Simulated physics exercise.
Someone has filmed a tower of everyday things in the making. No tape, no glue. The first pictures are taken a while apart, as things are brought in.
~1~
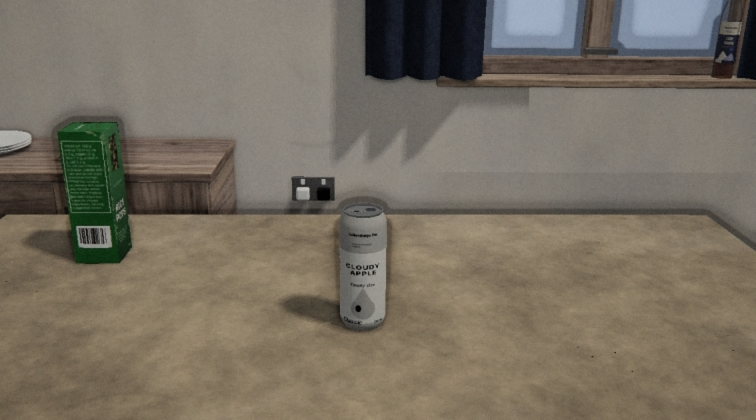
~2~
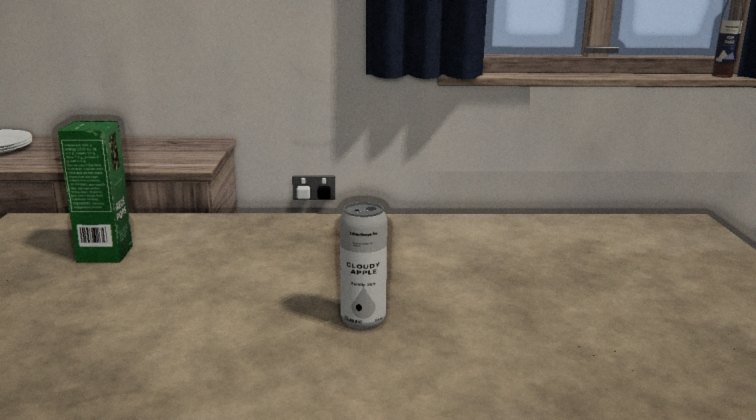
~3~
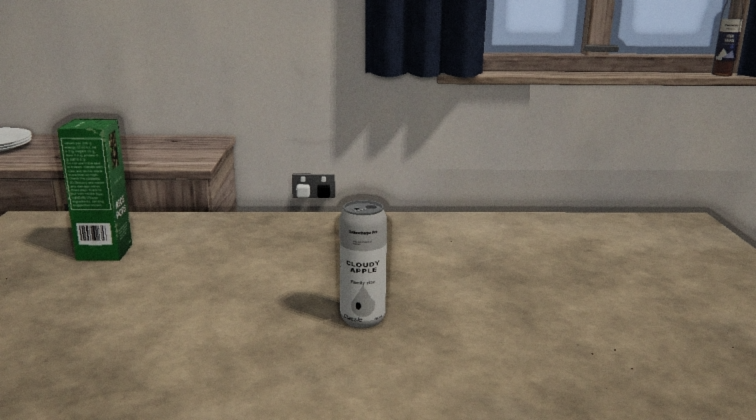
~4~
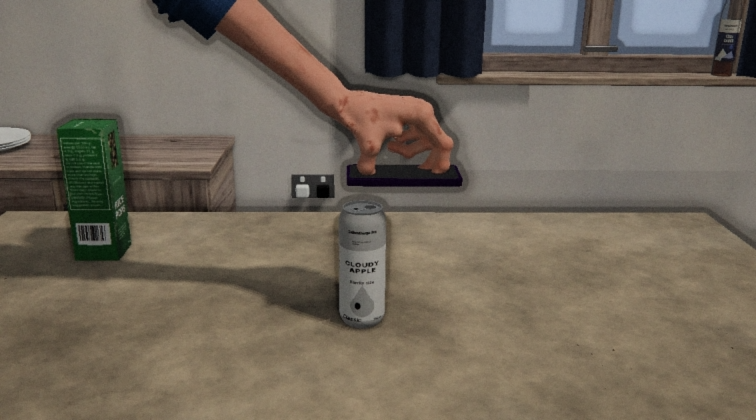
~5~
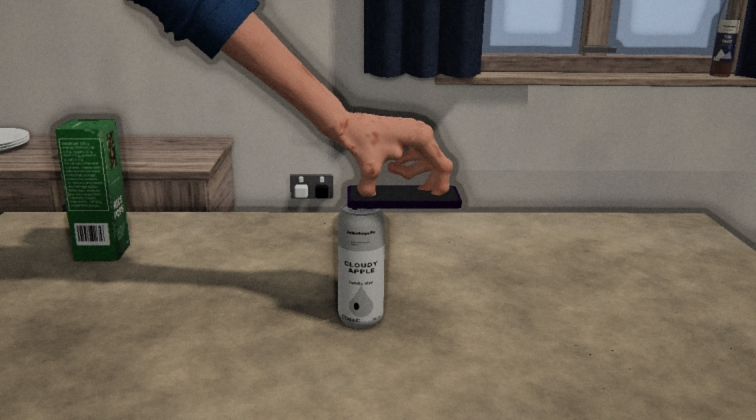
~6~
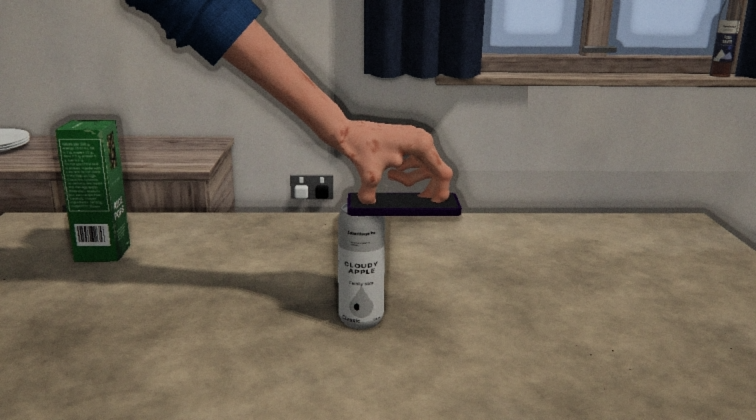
A hand reaching in from the upper left, lowering a dark purple phone onto a white can standing on a table.
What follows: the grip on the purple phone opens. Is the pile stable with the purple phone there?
Outcome: The pile loses its balance.
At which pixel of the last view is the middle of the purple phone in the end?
Around (453, 318).
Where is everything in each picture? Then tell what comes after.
The last thing is not in view yet; white can (363, 268), in the first frame.
The last thing is not in view yet; white can (363, 267), in the second frame.
The last thing is not in view yet; white can (363, 265), in the third frame.
Still above its spot; purple phone (403, 175); white can (362, 265), in the fourth frame.
Still above its spot; purple phone (403, 197); white can (361, 265), in the fifth frame.
In place under the hand; purple phone (403, 204); white can (361, 266), in the sixth frame.
Then, 0.30 s past the last view, purple phone now fallen.
Then, 0.40 s past the last view, things are still on the move.
Finally, fallen, purple phone; the other 2 still in place. Final places as the last picture's camera would see them, purple phone near (453, 318). The pile comes apart.
